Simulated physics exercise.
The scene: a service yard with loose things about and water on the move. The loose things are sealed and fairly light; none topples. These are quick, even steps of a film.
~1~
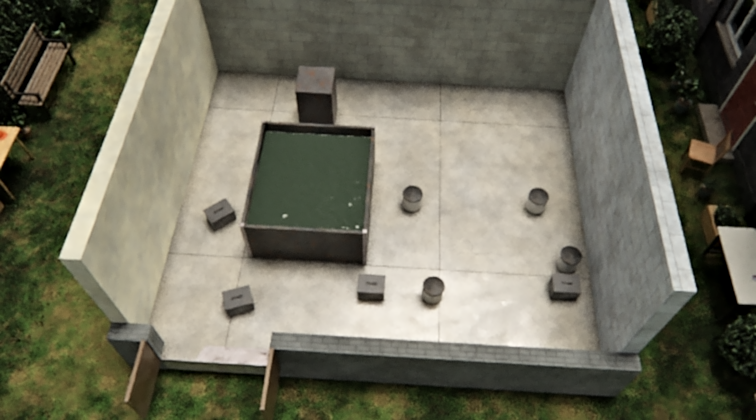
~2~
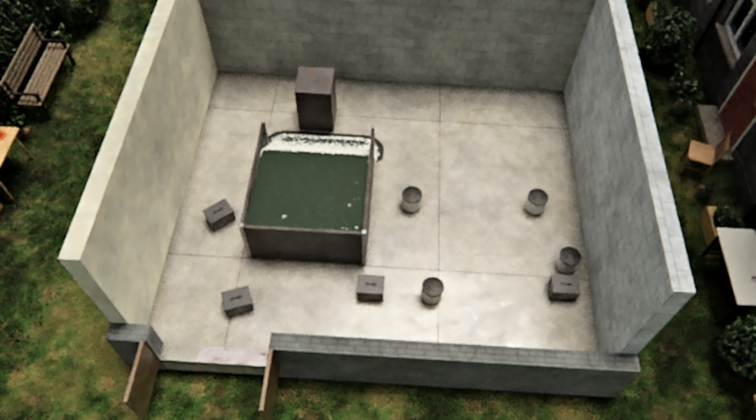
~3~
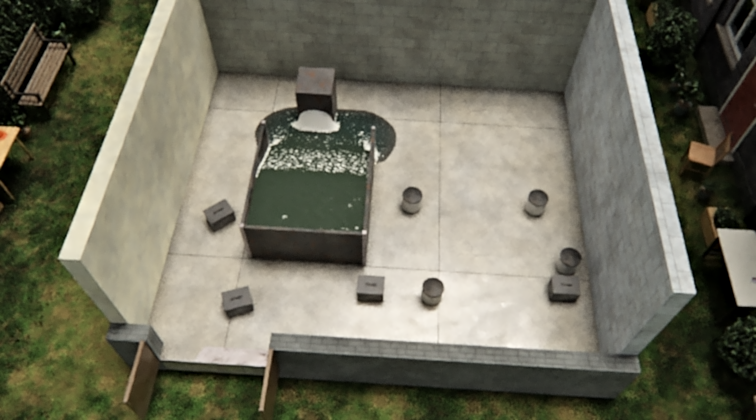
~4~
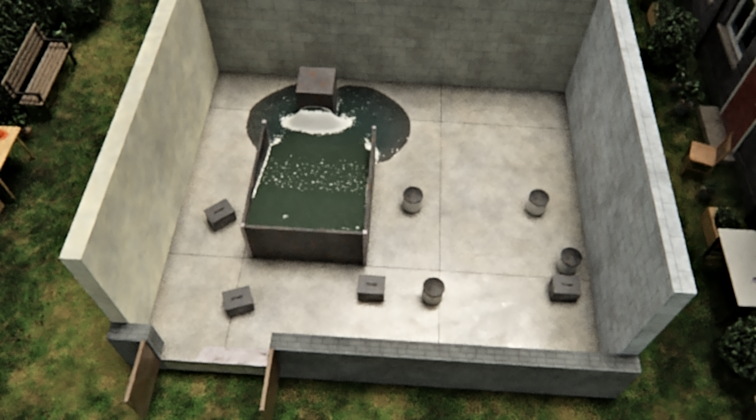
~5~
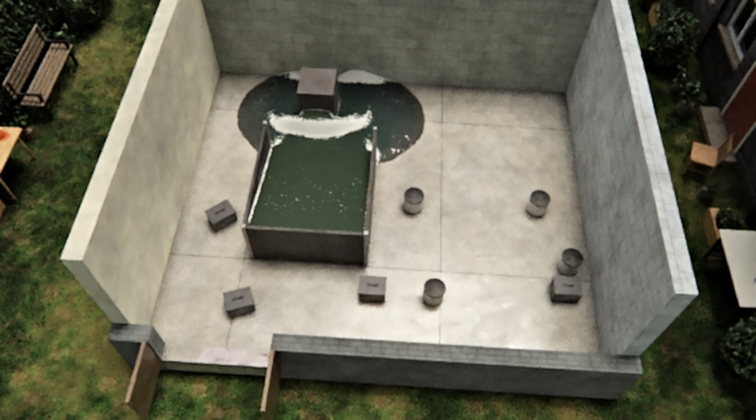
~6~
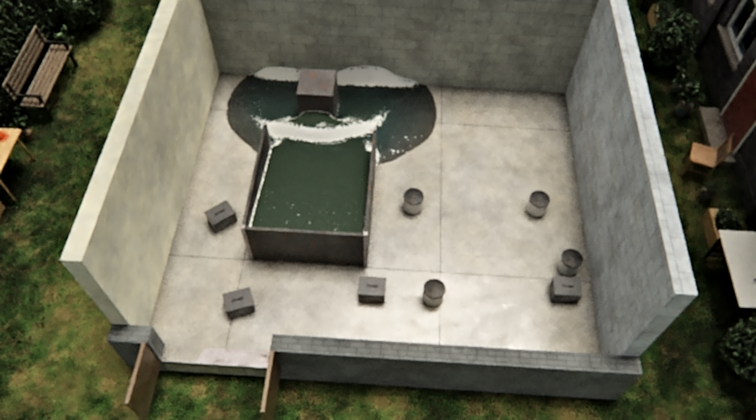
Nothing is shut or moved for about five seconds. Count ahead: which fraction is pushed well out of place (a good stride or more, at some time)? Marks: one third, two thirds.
That comes to from one to two thirds.
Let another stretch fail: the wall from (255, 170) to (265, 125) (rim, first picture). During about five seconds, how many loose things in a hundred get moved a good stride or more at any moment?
About 20 per cent.
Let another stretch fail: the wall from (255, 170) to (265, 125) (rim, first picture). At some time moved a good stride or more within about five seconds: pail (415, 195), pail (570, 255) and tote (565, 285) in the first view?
One after the other: Short of that, no, not that far.
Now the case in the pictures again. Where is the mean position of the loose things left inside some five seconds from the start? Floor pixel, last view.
Around (462, 289).
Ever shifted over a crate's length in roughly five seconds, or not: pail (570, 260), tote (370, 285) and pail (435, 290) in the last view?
One after the other: Pushed that far, never so far, no.
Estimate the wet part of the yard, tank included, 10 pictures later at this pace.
Some 45 per cent.
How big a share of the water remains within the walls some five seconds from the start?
Close to 96 %.
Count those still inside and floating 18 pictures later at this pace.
1 of them.
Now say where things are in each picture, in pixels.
A tote at (237, 297) rests on the ground; a tote at (567, 283) rests on the ground; 0 of 8 have shifted, in the first picture.
A tote at (236, 298), on the bottom; a tote at (566, 284), on the bottom; 0 of 8 have shifted, in the second picture.
A tote at (236, 298) rests on the ground; a tote at (566, 285), on the bottom; 0 of 8 have shifted, in the third picture.
A tote at (237, 297), on the bottom; a tote at (567, 285), on the bottom; 0 of 8 have shifted, in the fourth picture.
A tote at (238, 298) rests on the ground; a tote at (568, 285) rests on the ground; 0 of 8 have shifted, in the fifth picture.
A tote at (238, 299) rests on the ground; a tote at (568, 286), on the bottom; 0 of 8 have shifted, in the sixth picture.
A moment on, 0 of 8 are well off their spots; 0 afloat.
Next, 0 of 8 are well off their spots; 0 afloat.
Later, 1 of 8 are well off their spots; 1 afloat.
In the end, 5 of 8 are well off their spots, and 5 have been at some point; 2 afloat.
